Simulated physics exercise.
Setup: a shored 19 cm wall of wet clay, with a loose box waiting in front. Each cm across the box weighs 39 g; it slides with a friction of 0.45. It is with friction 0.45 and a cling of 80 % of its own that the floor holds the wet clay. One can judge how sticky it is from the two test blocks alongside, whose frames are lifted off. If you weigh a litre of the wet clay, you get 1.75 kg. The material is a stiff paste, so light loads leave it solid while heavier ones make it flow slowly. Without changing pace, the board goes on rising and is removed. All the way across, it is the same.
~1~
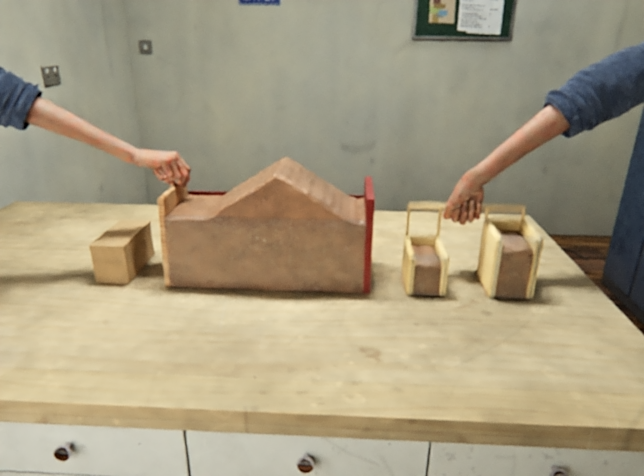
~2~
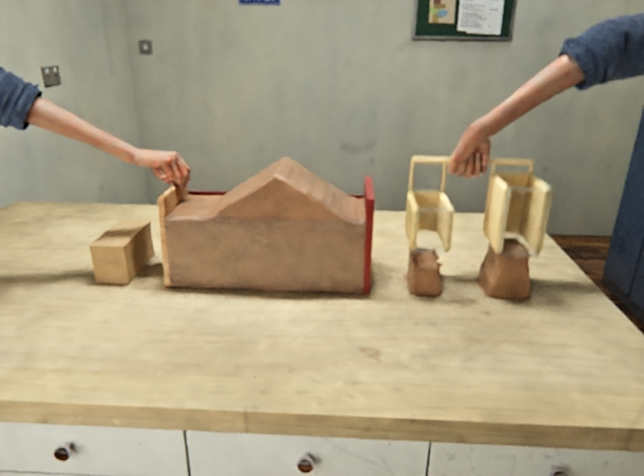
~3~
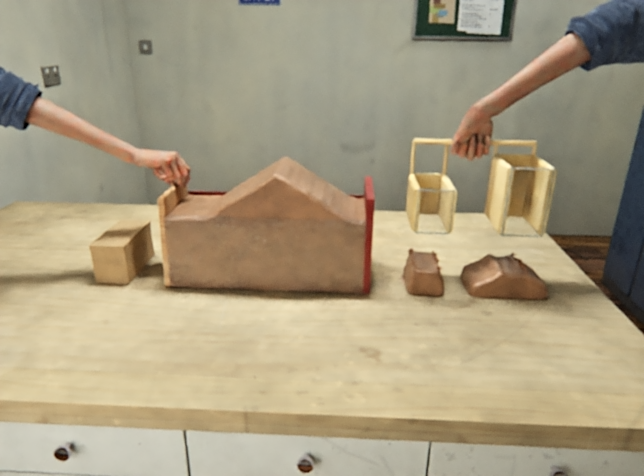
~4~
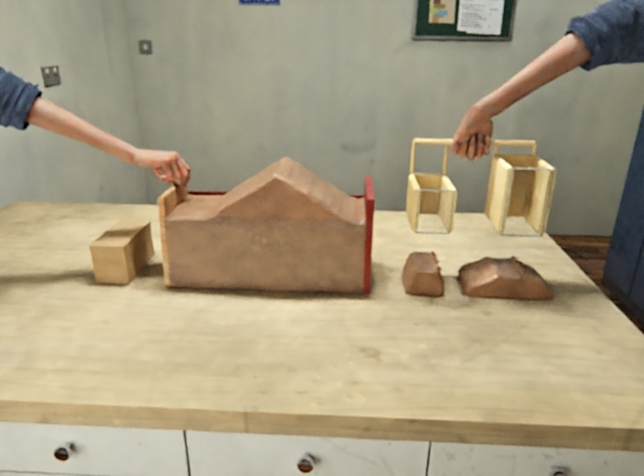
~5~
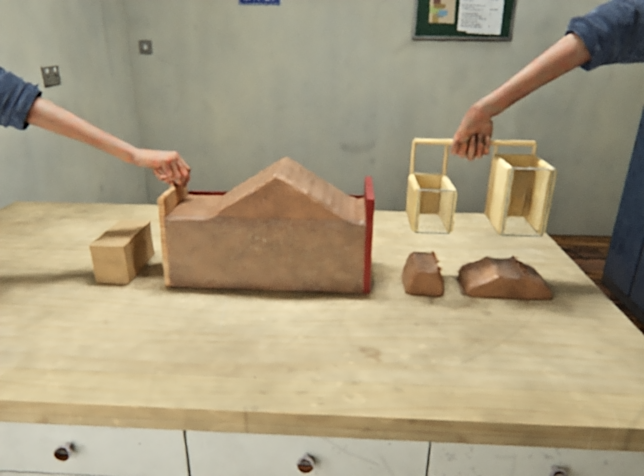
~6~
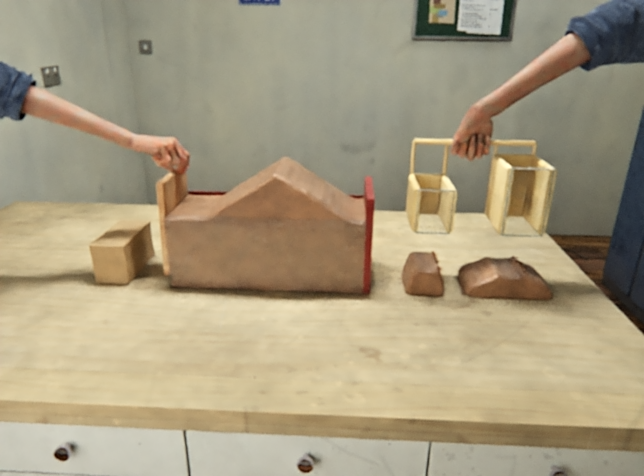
In this clip, a hand on the right lifts two wooden molds off brown clay blocks, which sag, the larger one slumping much lower; then a hand on the left raises the board beside a peaked clay wall slightly.
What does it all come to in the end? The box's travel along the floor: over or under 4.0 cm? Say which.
The answer is over.
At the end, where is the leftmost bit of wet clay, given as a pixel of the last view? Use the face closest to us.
You'll find it close to (35, 270).
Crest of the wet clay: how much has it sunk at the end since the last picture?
The gap comes to roughly 9.0 centimetres.
Last picture + 0.21 s, the box has not moved.
Last picture + 0.44 s, the box has been pushed 5.1 cm.
Last picture + 0.68 s, the box has been pushed 17 cm.
Last picture + 0.91 s, the box has been pushed 23 cm.
Last picture + 1.06 s, the box has been pushed 23 cm.
